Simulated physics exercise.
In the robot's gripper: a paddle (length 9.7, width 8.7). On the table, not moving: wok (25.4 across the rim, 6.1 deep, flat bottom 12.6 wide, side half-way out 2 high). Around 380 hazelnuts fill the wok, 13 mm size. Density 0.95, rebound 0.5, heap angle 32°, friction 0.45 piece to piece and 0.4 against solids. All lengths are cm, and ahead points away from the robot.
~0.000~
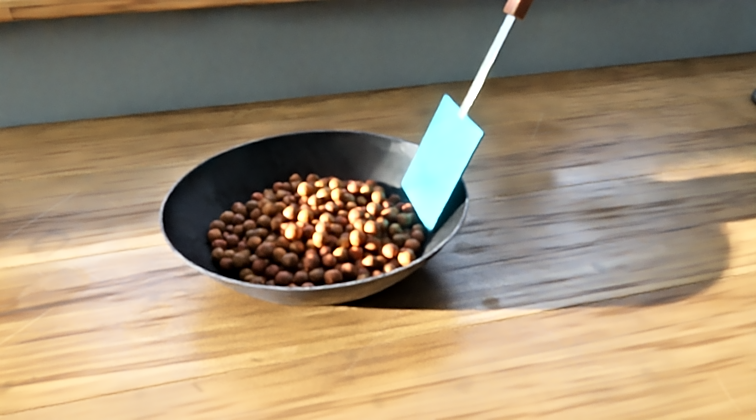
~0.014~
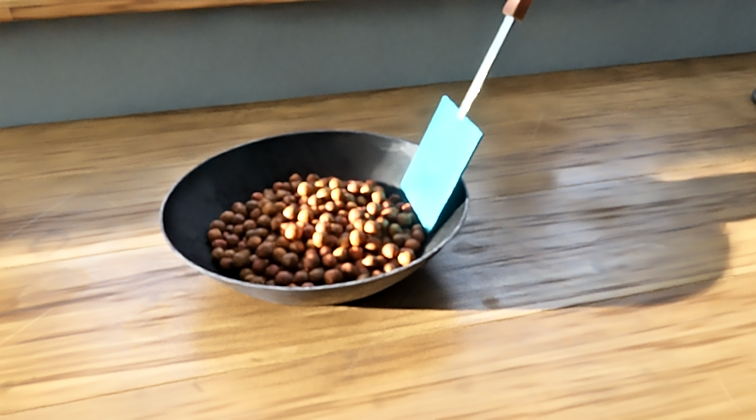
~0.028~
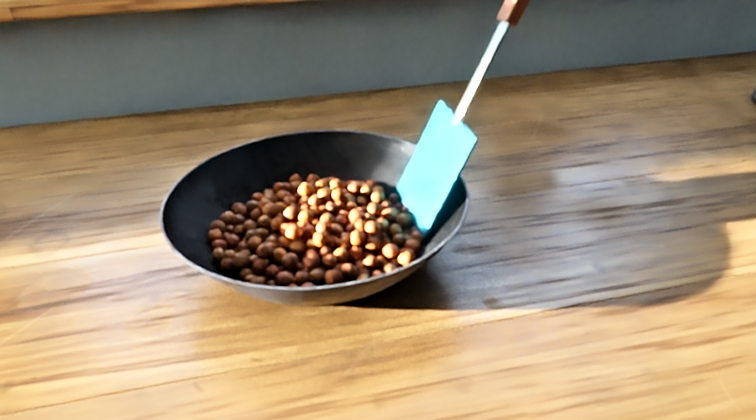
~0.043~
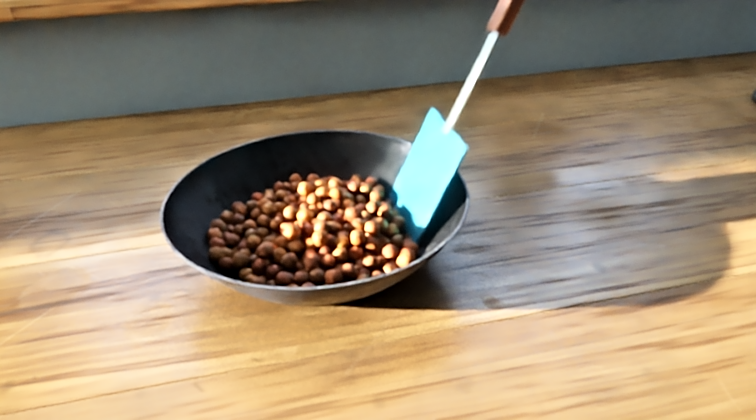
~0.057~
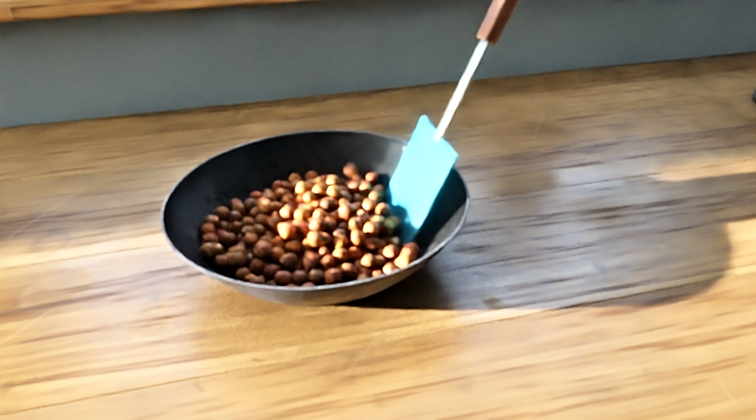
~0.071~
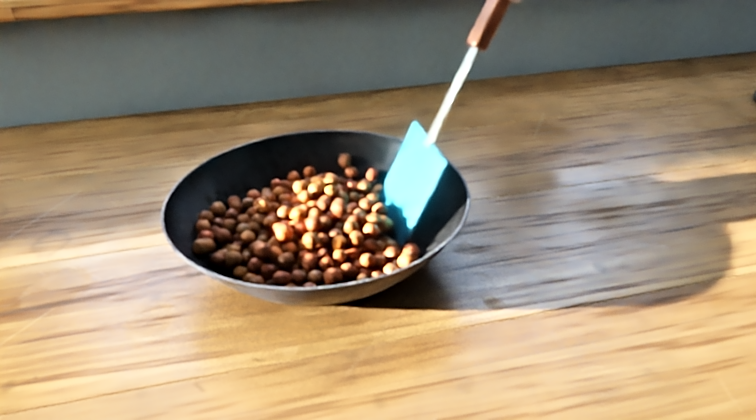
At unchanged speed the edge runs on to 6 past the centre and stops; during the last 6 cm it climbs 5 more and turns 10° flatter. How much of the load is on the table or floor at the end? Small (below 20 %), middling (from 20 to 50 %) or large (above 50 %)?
Share on the table or floor: Small (below 20 %).
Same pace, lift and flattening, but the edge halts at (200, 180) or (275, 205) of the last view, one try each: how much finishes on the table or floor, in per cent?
Some 35 and 0 per cent.
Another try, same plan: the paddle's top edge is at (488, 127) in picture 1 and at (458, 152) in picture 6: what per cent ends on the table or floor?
Some 5 per cent.
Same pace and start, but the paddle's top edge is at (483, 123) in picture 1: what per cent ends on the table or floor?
Some 10 per cent.
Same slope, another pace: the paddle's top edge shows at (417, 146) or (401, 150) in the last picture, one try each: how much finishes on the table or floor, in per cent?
Some 20 and 30 per cent.
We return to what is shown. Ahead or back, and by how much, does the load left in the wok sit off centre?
About 4.0 cm ahead.
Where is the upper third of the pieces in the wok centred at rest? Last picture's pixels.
Near (229, 222).
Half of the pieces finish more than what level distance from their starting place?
Roughly 4 cm.
After 0.14 s, sloping 65°, highest piece 6 above the table; 379 in the wok.
After 0.21 s, sloping 61°, highest piece 7 above the table; 379 in the wok.
After 0.45 s, sloping 55°, highest piece 10 above the table; 352 in the wok, 16 on the table or floor, 11 on the blade or in flight.
After 1.50 s, sloping 55°, highest piece 7 above the table; 347 in the wok, 32 on the table or floor.
At rest, 347 in the wok, 32 on the table or floor. That is 8 % on the table or floor.
